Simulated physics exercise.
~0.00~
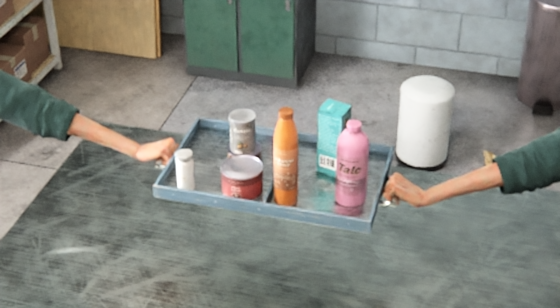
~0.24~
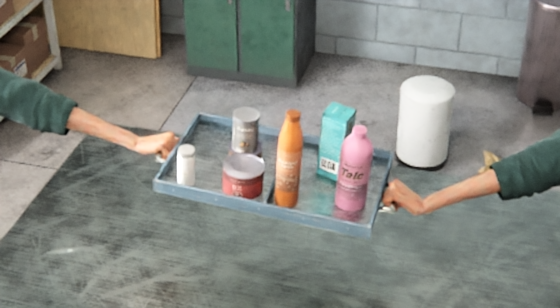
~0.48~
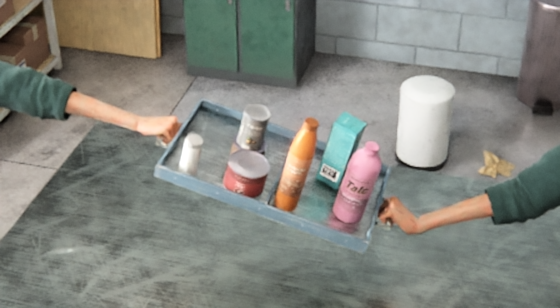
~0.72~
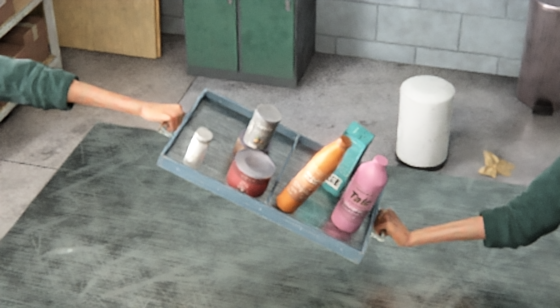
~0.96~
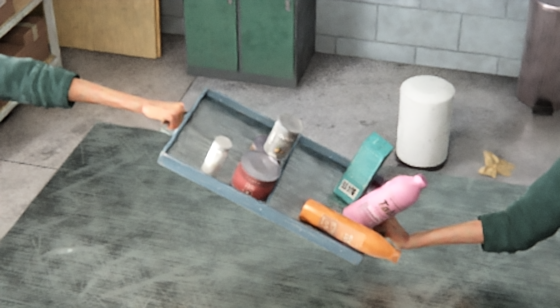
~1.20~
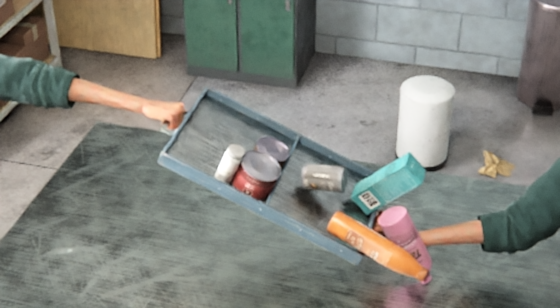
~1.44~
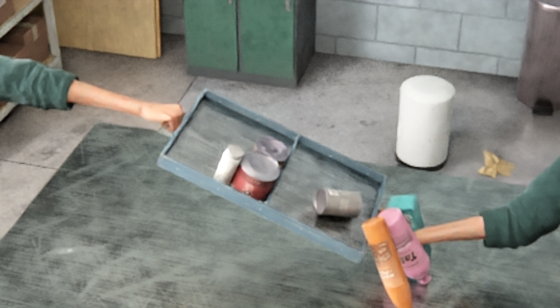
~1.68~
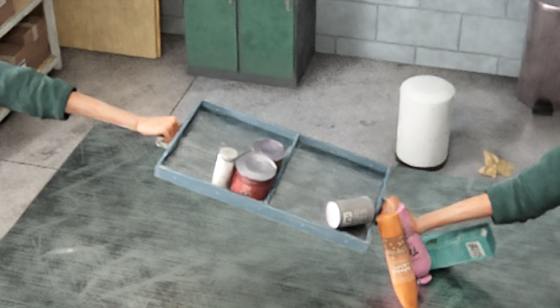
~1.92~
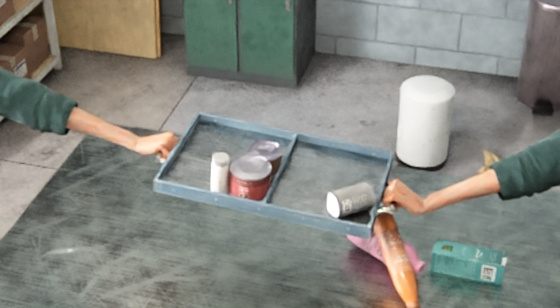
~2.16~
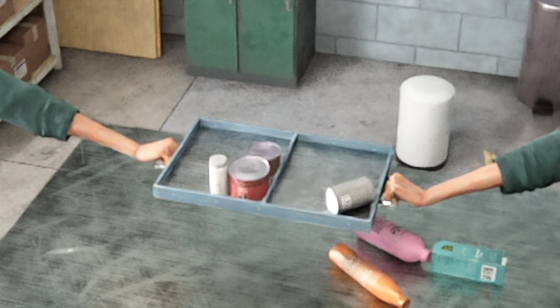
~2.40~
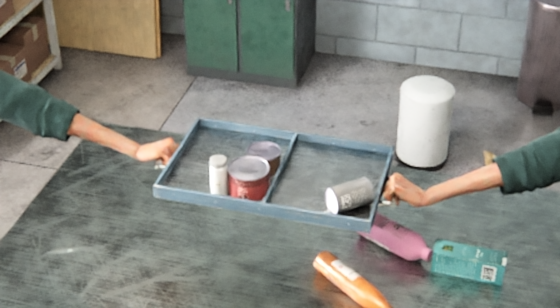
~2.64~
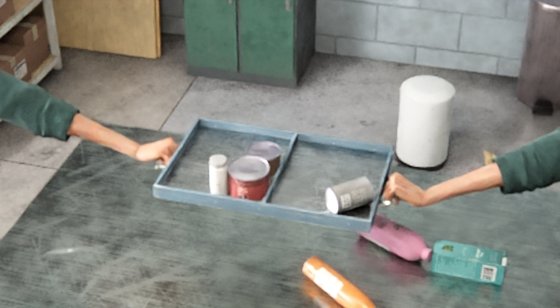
A blue-grey tray with a cross bar is held by two hands in dark green sleeves above a dark, scuffed surface, seen from above, with green cabinets and a white bin behind. It carries a white shaker, a grey tin and a red tub at left, and an orange bottle, turquoise carton and pink bottle at right. The hands tip its right edge down, and everything leans and slides rightward. The pink bottle, orange bottle and carton tumble off, while the tin topples across the bar. The tray is levelled, leaving the tin lying at right, the shaker upright beside the tub, and the orange bottle rolling left below.
